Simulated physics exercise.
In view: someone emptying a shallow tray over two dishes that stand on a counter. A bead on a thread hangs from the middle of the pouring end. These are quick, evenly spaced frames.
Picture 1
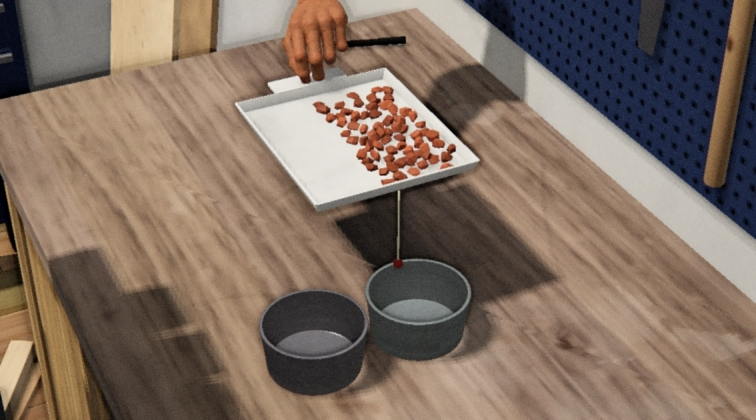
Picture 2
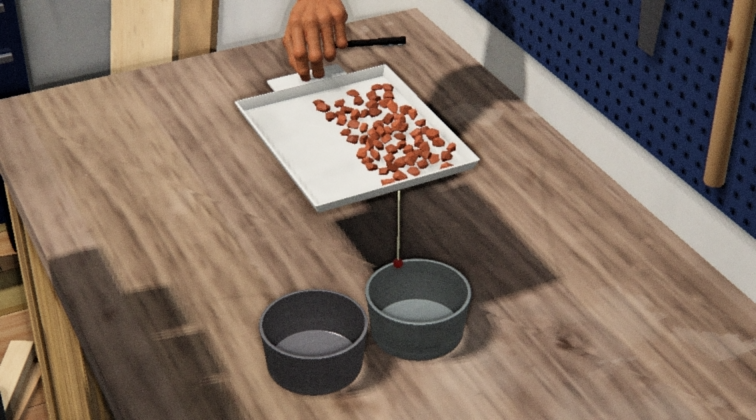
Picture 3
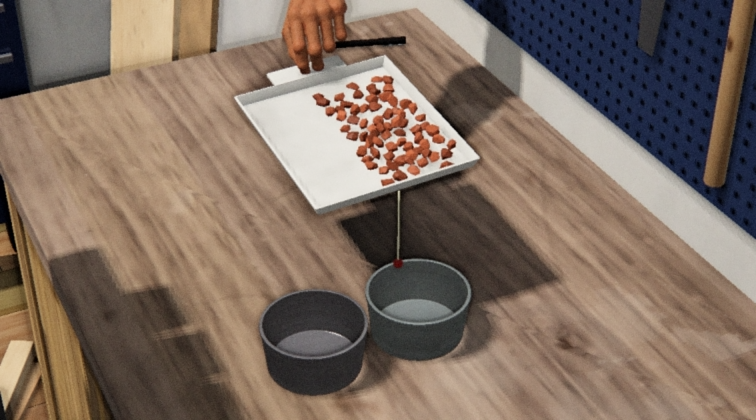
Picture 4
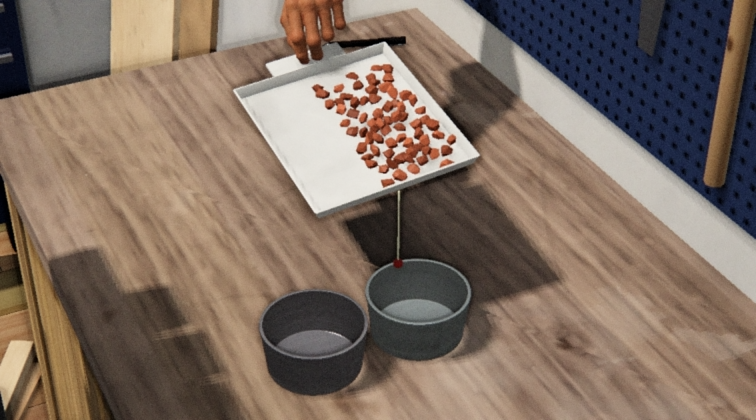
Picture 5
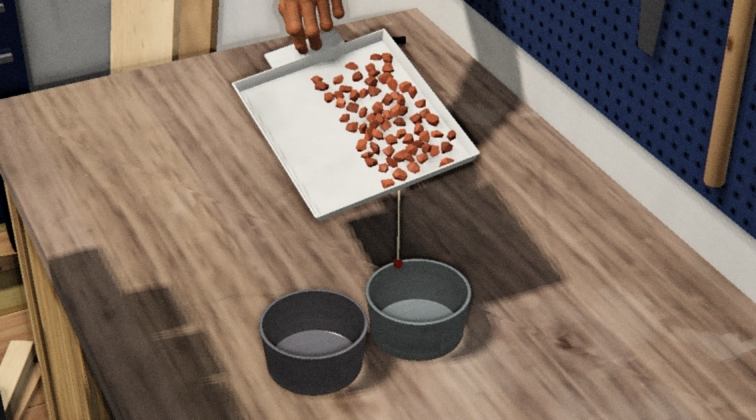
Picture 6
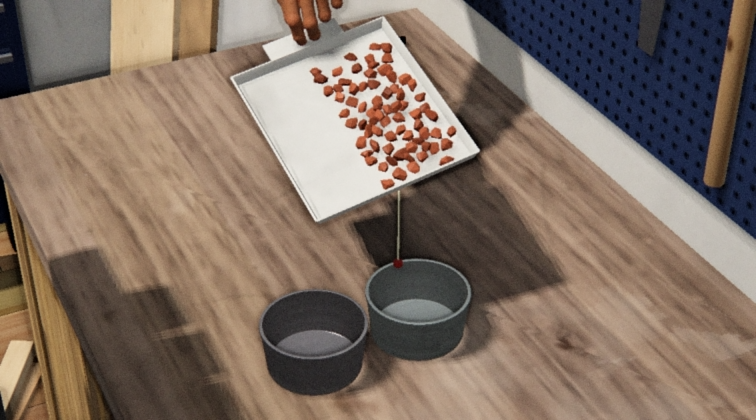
The video shows a hand holding a white shallow tray of reddish-brown chunks above two dark round dishes on a wooden counter, then gradually raising its far end while the near edge tilts slightly down to the left.
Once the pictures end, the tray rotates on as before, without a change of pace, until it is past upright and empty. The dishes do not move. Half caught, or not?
Caught overall: Over half.
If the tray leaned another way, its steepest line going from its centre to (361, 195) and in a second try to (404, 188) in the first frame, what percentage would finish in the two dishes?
In turn 90 and 70 in a hundred.
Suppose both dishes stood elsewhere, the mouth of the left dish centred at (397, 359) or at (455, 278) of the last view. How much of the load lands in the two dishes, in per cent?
In turn 0 and 0 in a hundred.
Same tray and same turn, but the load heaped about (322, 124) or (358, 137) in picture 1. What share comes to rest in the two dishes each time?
The first gives 80 %, the second 70 %.
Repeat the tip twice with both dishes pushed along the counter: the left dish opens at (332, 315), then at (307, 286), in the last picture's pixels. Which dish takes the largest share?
The first try: The dish on the left. The second: The dish on the left.
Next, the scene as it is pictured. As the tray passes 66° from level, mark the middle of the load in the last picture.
Around (340, 216).
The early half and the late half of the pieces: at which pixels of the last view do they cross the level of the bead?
Early half (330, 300), late half (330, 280).
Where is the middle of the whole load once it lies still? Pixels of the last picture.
Close to (321, 348).
Soon after the last picture, tray tipped steeply; about two thirds on the tray; a small part in the left dish; about a quarter in the air.
A little later, tray tipped past a quarter turn; about two thirds in the left dish; a small part in the right dish; about a quarter outside both.
Later still, tray tipped past a quarter turn; about two thirds in the left dish; a small part in the right dish; about a quarter outside both.
At rest, tray tipped past a quarter turn; about two thirds in the left dish; a small part in the right dish; about a quarter outside both.
